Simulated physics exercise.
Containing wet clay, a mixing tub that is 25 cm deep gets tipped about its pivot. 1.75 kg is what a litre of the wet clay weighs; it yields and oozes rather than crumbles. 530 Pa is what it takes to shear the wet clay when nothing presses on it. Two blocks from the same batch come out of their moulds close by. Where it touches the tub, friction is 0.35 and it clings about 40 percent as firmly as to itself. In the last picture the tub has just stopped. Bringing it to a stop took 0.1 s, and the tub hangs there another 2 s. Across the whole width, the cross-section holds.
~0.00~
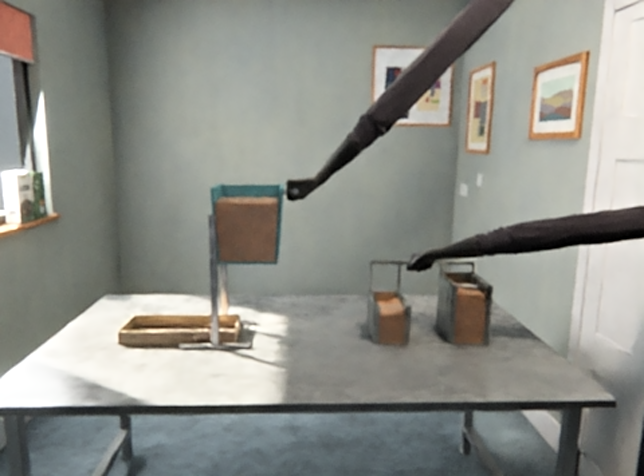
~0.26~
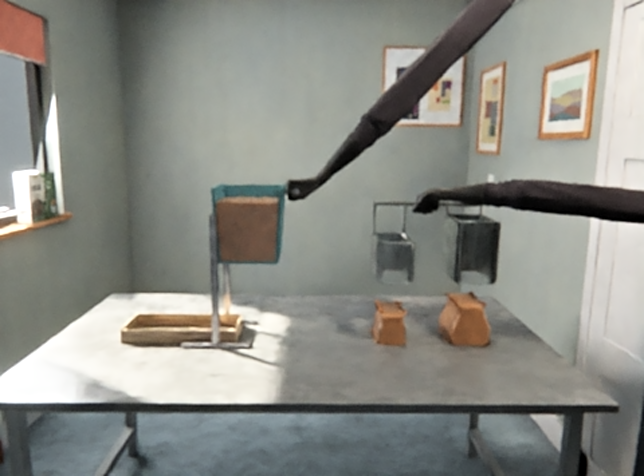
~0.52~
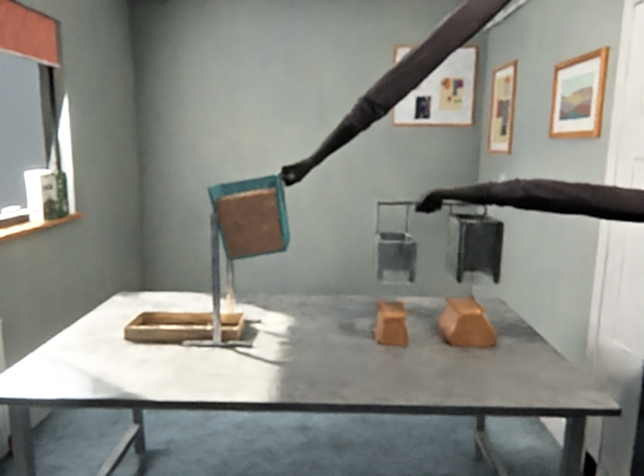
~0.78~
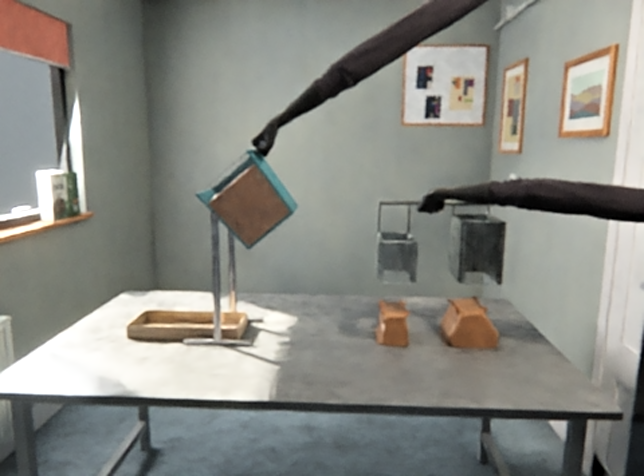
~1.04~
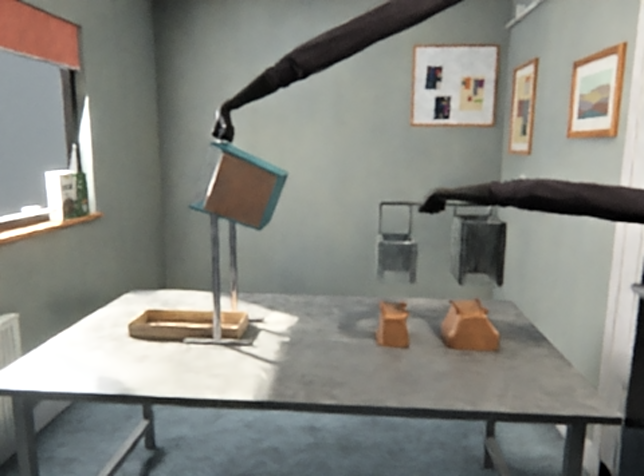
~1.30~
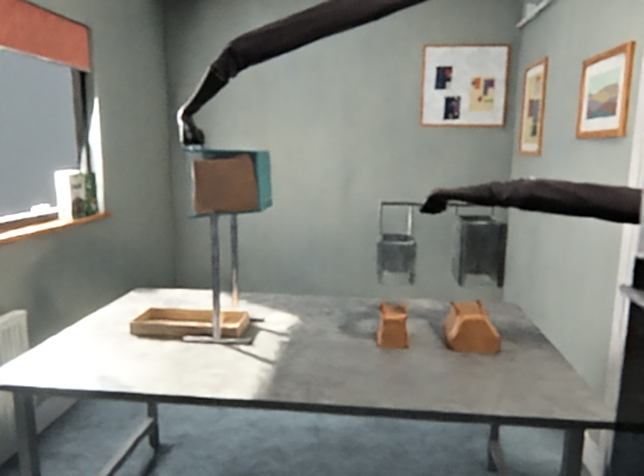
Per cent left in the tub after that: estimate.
Roughly 57 percent.
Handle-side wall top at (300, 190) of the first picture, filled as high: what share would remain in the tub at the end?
Some 40 per cent, I reckon.
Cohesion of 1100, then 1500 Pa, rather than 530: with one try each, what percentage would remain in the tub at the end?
It'd be some 100 percent the first time and some 100 percent the second.
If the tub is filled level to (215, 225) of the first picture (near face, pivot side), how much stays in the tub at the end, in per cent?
80 %.
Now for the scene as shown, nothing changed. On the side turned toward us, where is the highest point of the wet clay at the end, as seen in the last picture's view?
Highest point: Approx. (208, 180).
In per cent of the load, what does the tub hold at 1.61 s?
About 70 %.
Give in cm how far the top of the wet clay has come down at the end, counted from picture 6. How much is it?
9 cm or so.
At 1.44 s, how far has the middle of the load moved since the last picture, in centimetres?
The distance comes to some 4 cm.
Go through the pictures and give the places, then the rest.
The first picture shows handle-side rim at (279, 189), tilt 0 degrees; top of the wet clay at (277, 203); blocks stand 12 cm, 18 cm (left to right).
The second picture shows handle-side rim at (280, 189), tilt 0 degrees; top of the wet clay at (277, 203); blocks stand 12 cm, 15 cm (left to right).
The third picture shows handle-side rim at (274, 176), tilt 11 degrees; top of the wet clay at (270, 192); blocks stand 12 cm, 13 cm (left to right).
The fourth picture shows handle-side rim at (246, 152), tilt 40 degrees; top of the wet clay at (251, 167); blocks stand 12 cm, 13 cm (left to right).
The fifth picture shows handle-side rim at (210, 145), tilt 69 degrees; top of the wet clay at (222, 154); blocks stand 12 cm, 13 cm (left to right).
The sixth picture shows handle-side rim at (183, 152), tilt 93 degrees; top of the wet clay at (244, 155); blocks stand 12 cm, 13 cm (left to right).
After 1.44 s, the tub is at 93 degrees and holds 91 %.
After 1.61 s, the tub is at 93 degrees and holds 70 %.
After 1.78 s, the tub is at 93 degrees and holds 59 %.
After 1.95 s, the tub is at 93 degrees and holds 57 %.
After 3.30 s, at the end, the tub is at 93 degrees and holds 57 %.
